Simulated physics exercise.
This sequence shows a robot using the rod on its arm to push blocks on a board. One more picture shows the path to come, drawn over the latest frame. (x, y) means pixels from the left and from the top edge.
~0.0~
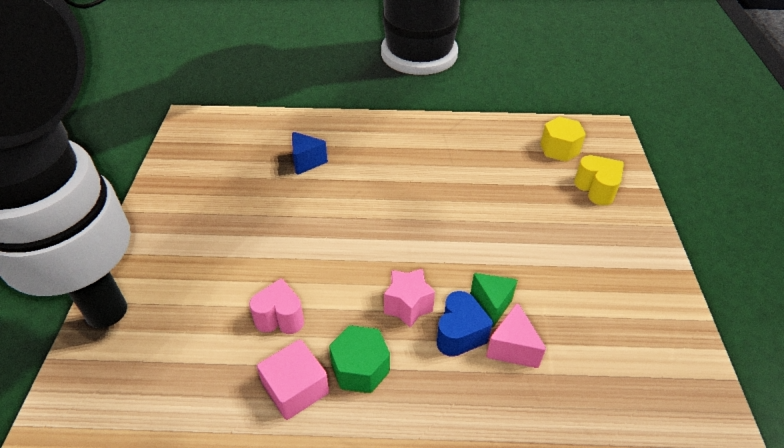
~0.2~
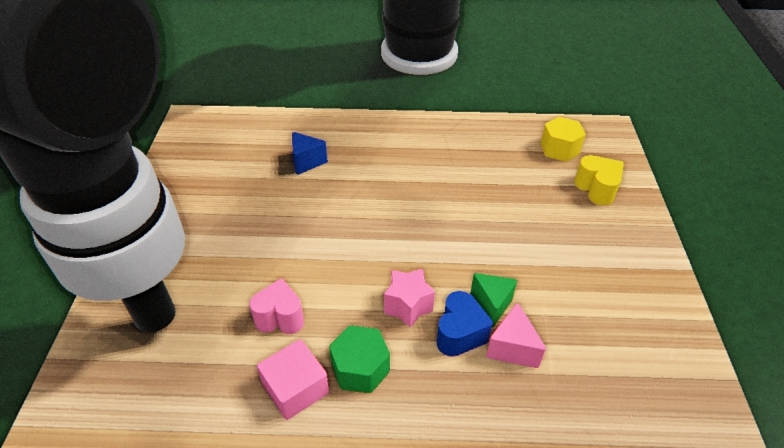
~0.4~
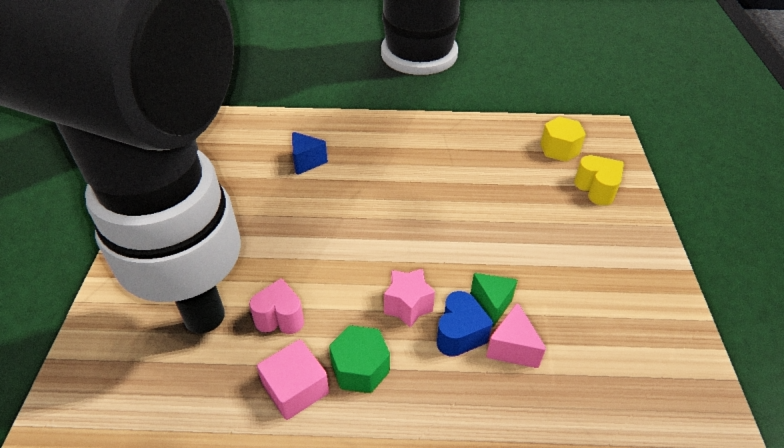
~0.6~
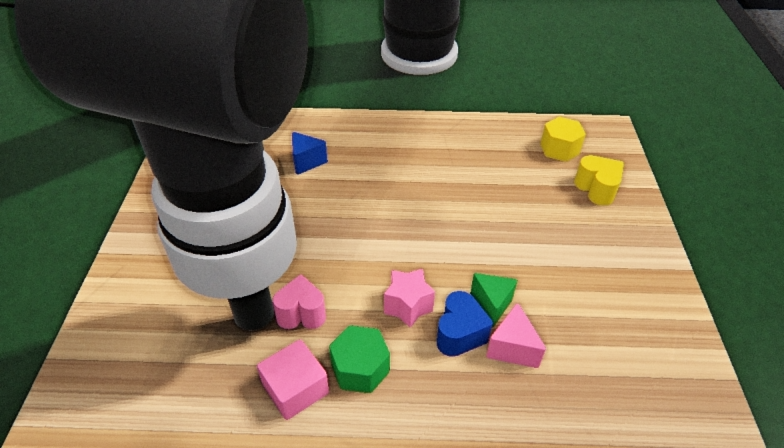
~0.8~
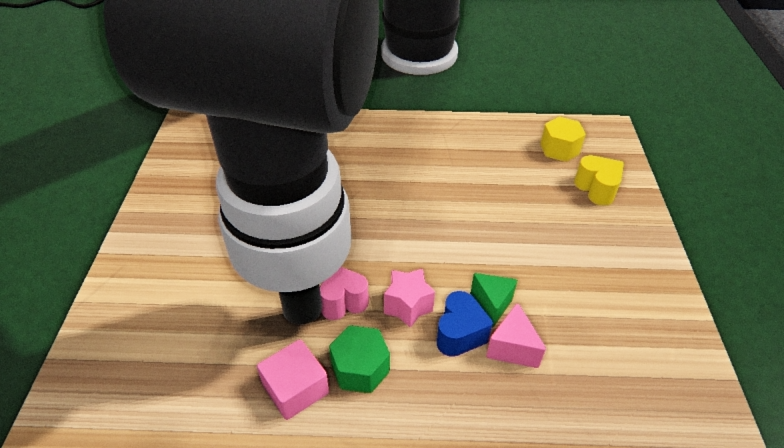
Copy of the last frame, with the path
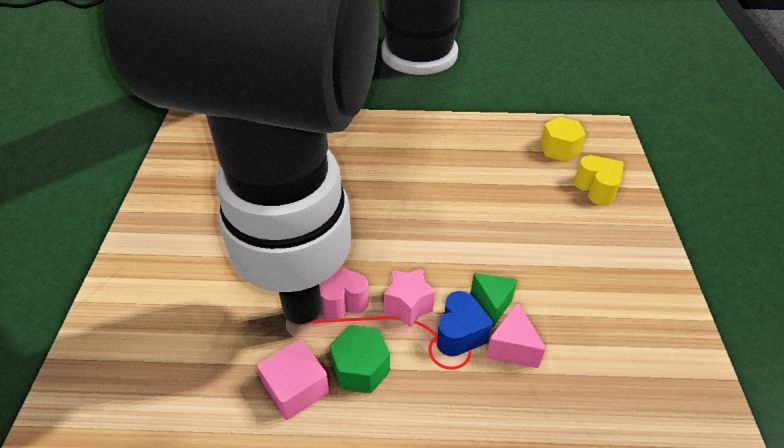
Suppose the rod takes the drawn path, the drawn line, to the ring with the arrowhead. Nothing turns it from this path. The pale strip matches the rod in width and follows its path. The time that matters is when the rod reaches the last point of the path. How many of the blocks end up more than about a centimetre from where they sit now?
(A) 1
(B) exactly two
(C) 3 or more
That would be C.
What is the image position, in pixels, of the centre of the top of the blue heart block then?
The blue heart block ends near (491, 328).
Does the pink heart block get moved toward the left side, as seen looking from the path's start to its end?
Yes, it checks out.
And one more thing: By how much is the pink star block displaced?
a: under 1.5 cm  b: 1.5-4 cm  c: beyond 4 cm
b
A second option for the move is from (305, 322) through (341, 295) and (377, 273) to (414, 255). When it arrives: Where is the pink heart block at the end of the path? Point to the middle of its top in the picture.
I expect it at (457, 236).
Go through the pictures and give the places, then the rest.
Rod tip (107, 312); block tops, pink heart block (276, 299); pink star block (409, 286); blue heart block (463, 315); pink triangle (518, 329), in the first frame.
Rod (156, 316); blocks unchanged, in the second frame.
Rod (205, 317); blocks unchanged, in the third frame.
Rod (254, 314); pink heart block (298, 294), in the fourth frame.
Rod (303, 309); pink heart block (342, 283); pink star block (409, 286); blue heart block (463, 315); pink triangle (518, 329), in the fifth frame.
Path on the board, from (305, 322) by way of (358, 319) and (410, 320) to (450, 350).
On the path given first. One third of the way, rod (357, 306); pink heart block (376, 269), turned 55° anticlockwise.
Two thirds of the way, rod (411, 307); pink heart block (384, 265), turned 85° anticlockwise; pink star block (435, 278).
At the end, rod (452, 337); pink heart block (384, 265), turned 85° anticlockwise; pink star block (441, 278); blue heart block (491, 328), turned 25° anticlockwise; pink triangle (539, 333).
